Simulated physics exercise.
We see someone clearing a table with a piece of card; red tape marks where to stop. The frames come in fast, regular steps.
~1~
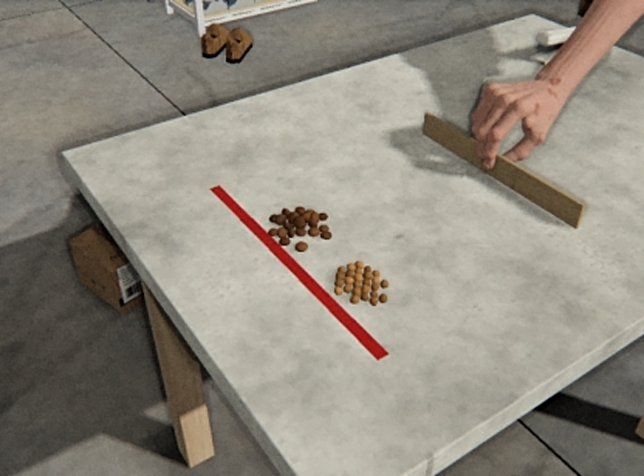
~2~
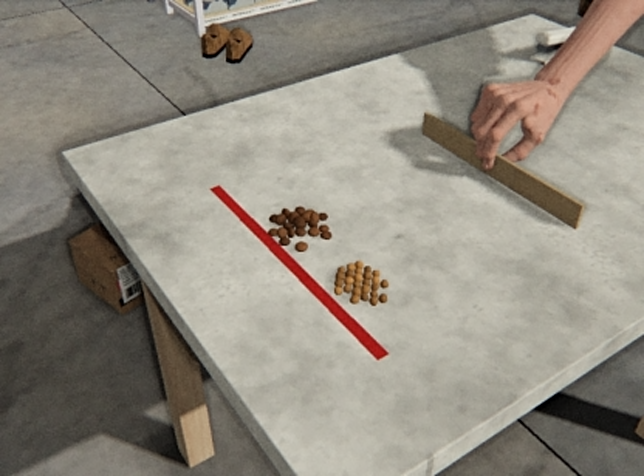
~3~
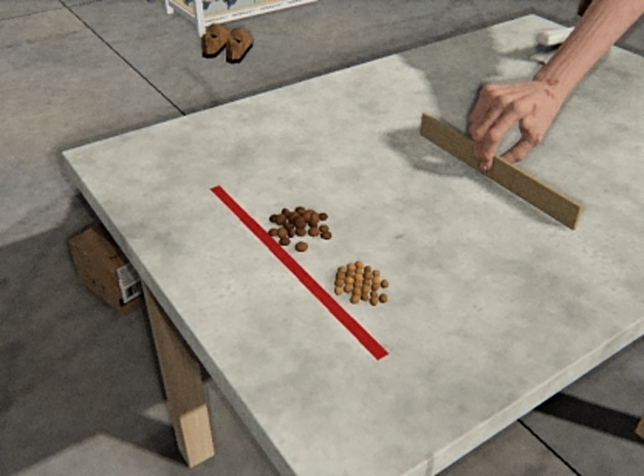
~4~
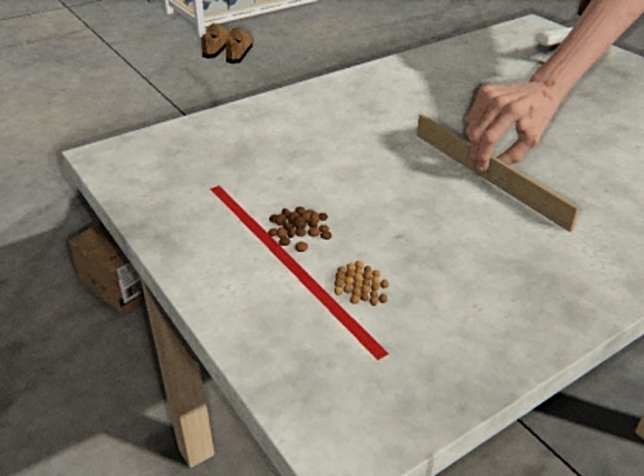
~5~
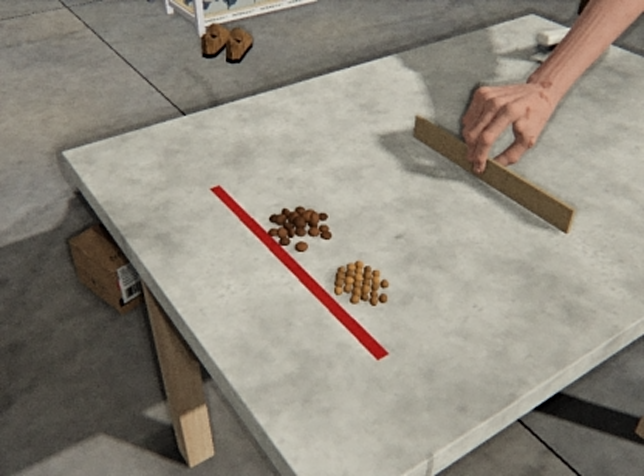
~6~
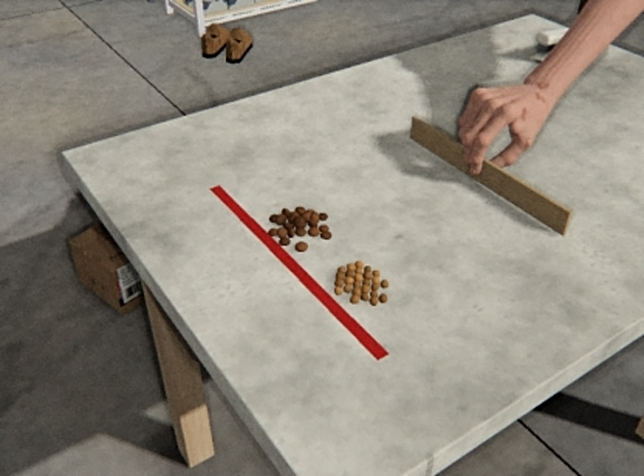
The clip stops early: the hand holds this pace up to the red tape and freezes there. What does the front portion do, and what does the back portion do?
The front portion stays on top and the back portion stays on top.
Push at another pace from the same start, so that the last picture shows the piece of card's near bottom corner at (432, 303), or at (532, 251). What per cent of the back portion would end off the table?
About 80 and 0 per cent.
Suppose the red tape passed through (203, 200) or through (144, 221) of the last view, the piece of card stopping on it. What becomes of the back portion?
At the first place it stays on top, at the second it loses pieces over the edge.
Then, 1.44 s after the last picture, piece of card still moving, near (391, 198); front portion all on the table, its front near (338, 291); back portion all on the table, its front near (274, 233).
Then, 2.90 s after the last picture, piece of card stopped at the red tape; front portion all on the table, its front near (285, 314); back portion all on the table, its front near (229, 251).
At rest, piece of card stopped at the red tape; front portion all on the table, its front near (283, 314); back portion all on the table, its front near (229, 251).
